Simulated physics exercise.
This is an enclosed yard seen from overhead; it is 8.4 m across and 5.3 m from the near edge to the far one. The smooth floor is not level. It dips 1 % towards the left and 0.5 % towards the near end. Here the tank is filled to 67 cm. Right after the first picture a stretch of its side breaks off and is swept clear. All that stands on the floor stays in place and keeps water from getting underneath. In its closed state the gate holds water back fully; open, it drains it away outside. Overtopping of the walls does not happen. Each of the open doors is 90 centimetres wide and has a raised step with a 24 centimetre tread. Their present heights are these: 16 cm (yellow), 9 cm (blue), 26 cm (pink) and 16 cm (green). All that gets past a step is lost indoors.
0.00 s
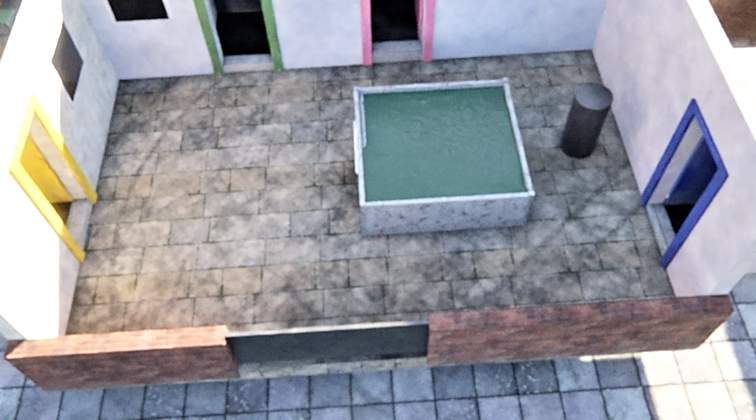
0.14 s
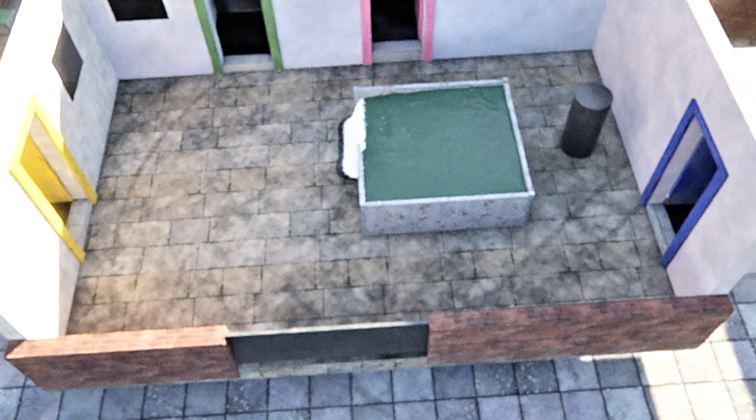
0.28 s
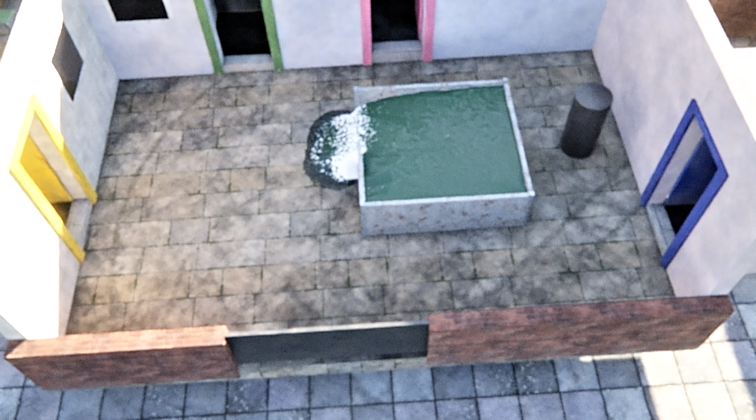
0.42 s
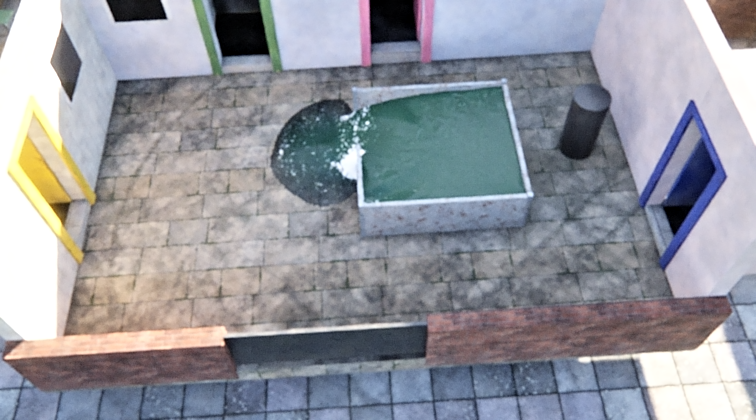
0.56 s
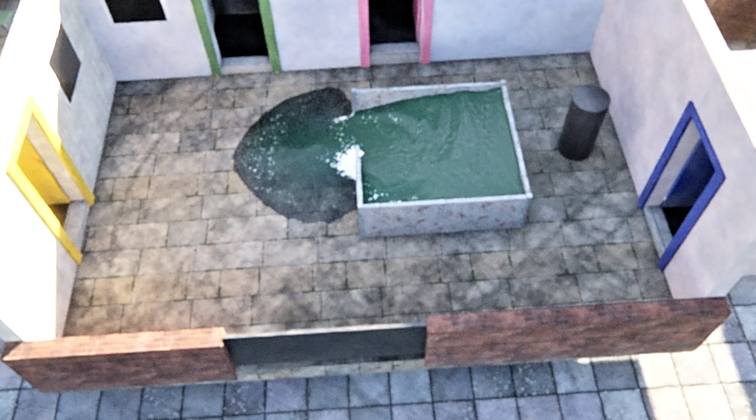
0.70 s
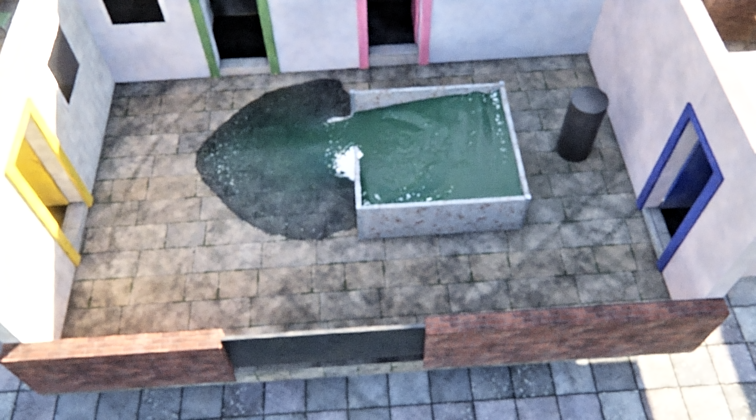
Green water burst through the left side of a raised tank in a walled yard, foamed white at the gap, then spread leftward over the paving in a widening dark, rounded sheet.
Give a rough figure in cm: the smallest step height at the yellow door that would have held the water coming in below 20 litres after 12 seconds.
18 cm.
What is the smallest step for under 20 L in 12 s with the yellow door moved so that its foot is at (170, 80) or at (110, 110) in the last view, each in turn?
Roughly 21 cm for the first and 32 cm for the second.
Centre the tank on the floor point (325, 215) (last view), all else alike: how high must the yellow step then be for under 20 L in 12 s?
About 28 cm.
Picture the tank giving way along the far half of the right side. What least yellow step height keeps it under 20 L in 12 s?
The answer is some 11.5 cm.
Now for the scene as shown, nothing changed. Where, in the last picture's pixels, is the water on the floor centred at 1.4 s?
It lies near (385, 168) in the last picture.
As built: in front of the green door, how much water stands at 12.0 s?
Depth: Near 10.5 cm.
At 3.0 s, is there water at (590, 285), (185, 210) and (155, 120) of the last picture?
In the order asked: Untouched, soaked, soaked.
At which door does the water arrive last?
Door: Blue.
After 1.4 s water covers 35 % of the floor, deepest (38 cm) near (343, 141); it has not reached the yellow door.
After 3.0 s water covers 45 % of the floor, deepest (37 cm) near (155, 90); 22 cm at the yellow door, 15 litres in over its 16 cm step.
After 12.0 s water covers 100 % of the floor, deepest (14 cm) near (55, 369); 12 cm at the yellow door, 35 litres in over its 16 cm step.
At the yellow door as built, the water arrived by 1.6 s and peaked near 23 cm at 2.6 s.
With a step of 14.5 cm, 54 litres would have come in within the 12 s; with 19.5 cm, 9 litres. So under 20 litres takes about 18 cm.
